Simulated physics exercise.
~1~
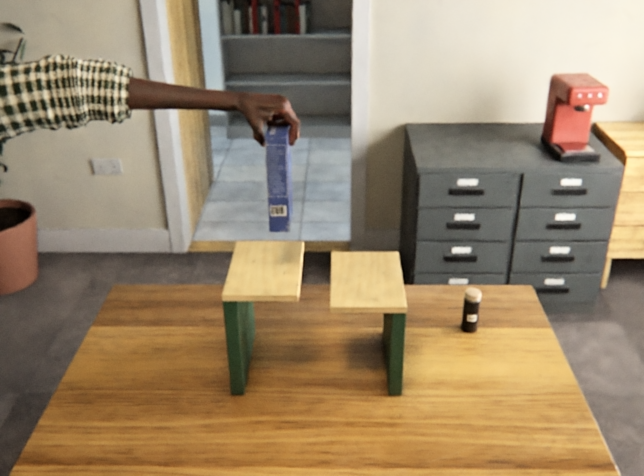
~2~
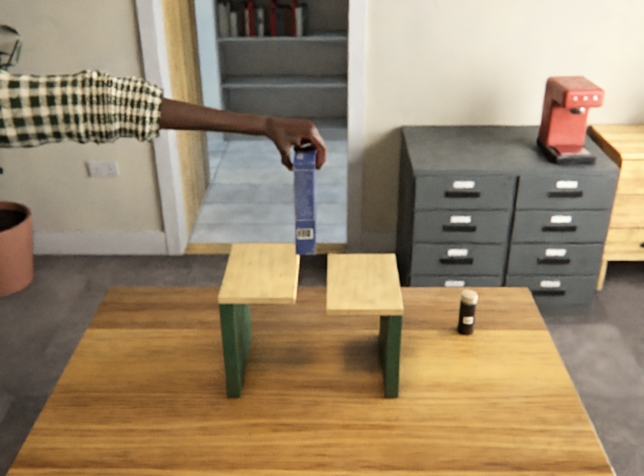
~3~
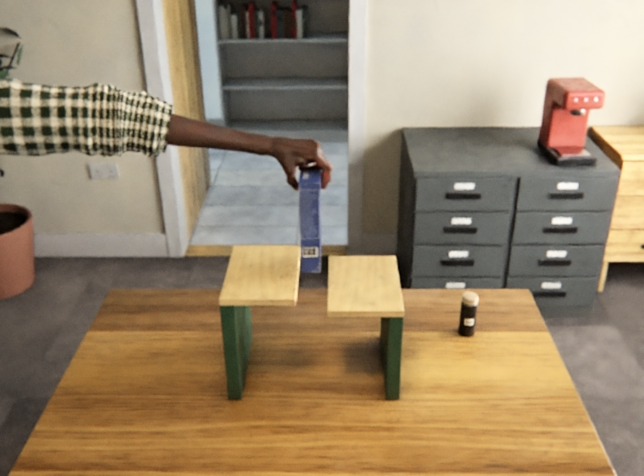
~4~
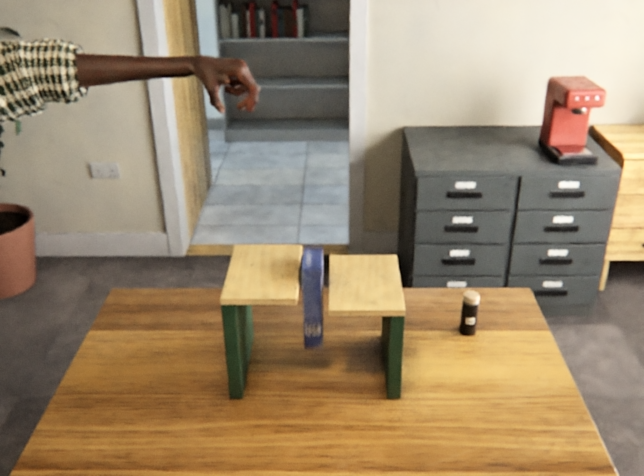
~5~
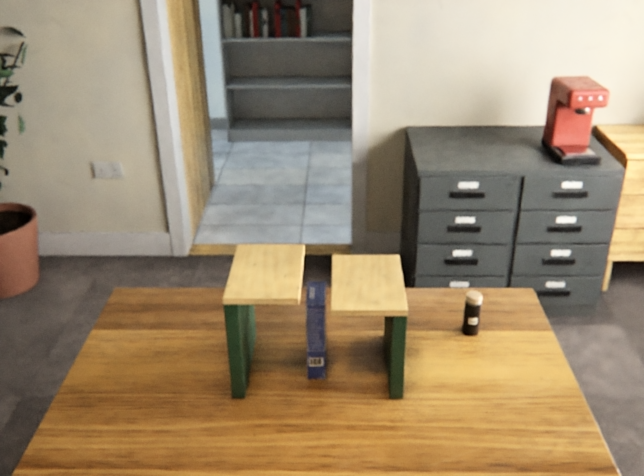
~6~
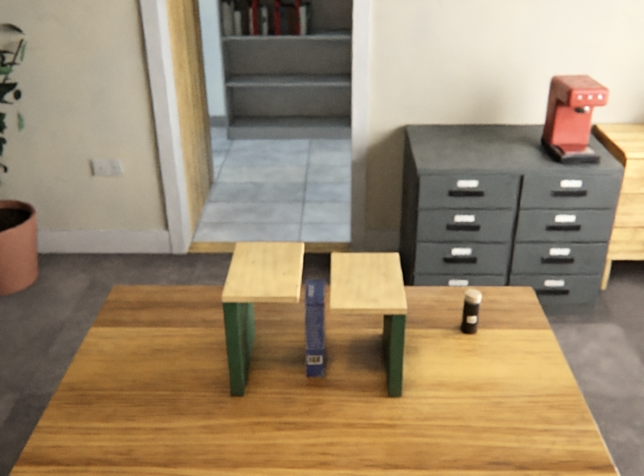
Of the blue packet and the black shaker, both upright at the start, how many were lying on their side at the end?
None of them were lying on their side, as both the blue packet and the black shaker were still standing upright at the end.
